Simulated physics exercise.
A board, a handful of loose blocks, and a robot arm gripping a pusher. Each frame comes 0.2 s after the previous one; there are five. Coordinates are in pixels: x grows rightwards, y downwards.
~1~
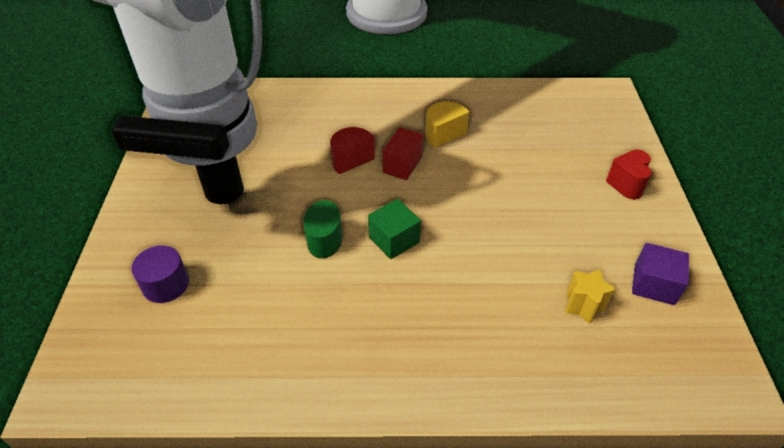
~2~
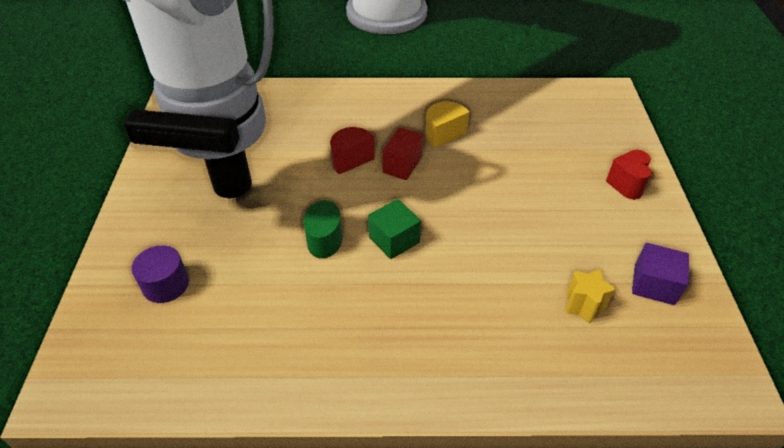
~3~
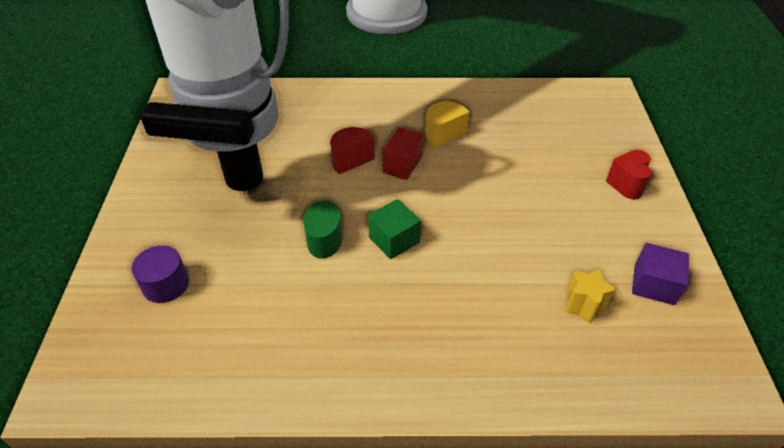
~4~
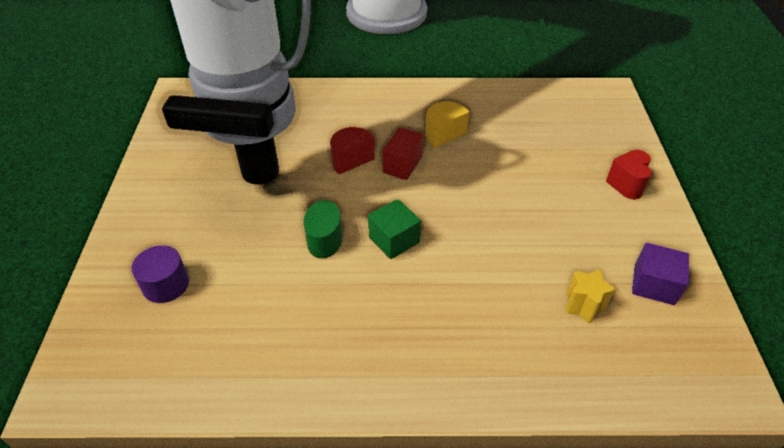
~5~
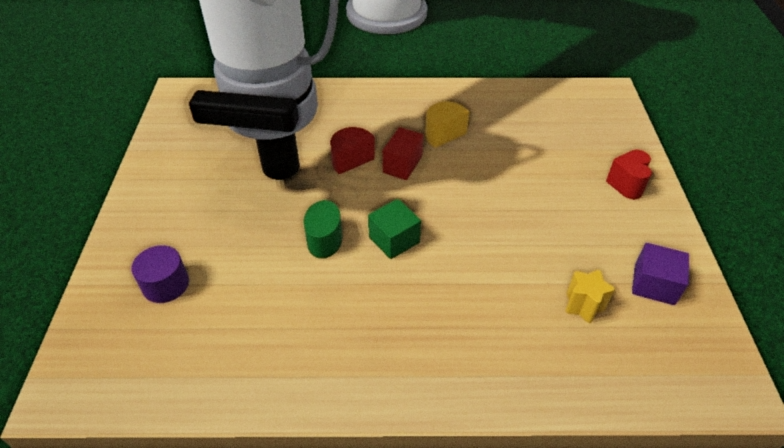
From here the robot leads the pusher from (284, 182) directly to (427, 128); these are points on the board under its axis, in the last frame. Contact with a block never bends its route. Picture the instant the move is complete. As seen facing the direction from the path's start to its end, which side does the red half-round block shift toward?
Answer: Leftward.
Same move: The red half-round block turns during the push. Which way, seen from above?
Answer: Against the clock.
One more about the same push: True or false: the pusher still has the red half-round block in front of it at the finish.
That statement is accurate.
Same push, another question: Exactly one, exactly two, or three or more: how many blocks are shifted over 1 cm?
I'd say two blocks get moved.
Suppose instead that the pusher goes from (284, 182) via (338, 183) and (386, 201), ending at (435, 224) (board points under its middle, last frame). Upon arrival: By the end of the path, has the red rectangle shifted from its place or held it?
By the end it is where it was.
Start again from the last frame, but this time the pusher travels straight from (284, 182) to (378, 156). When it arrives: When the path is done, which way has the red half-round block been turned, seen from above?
From overhead, the rotation is counterclockwise.
On the path given first. One third of the way, pusher (334, 148); red half-round block (369, 130).
Two thirds of the way, pusher (382, 130); red half-round block (413, 110), turned 20° anticlockwise; yellow half-round block (451, 110), turned 15° clockwise.
At the end, pusher (428, 113); red half-round block (449, 89), turned 50° anticlockwise; red rectangle unmoved; yellow half-round block (481, 106), turned 65° clockwise.
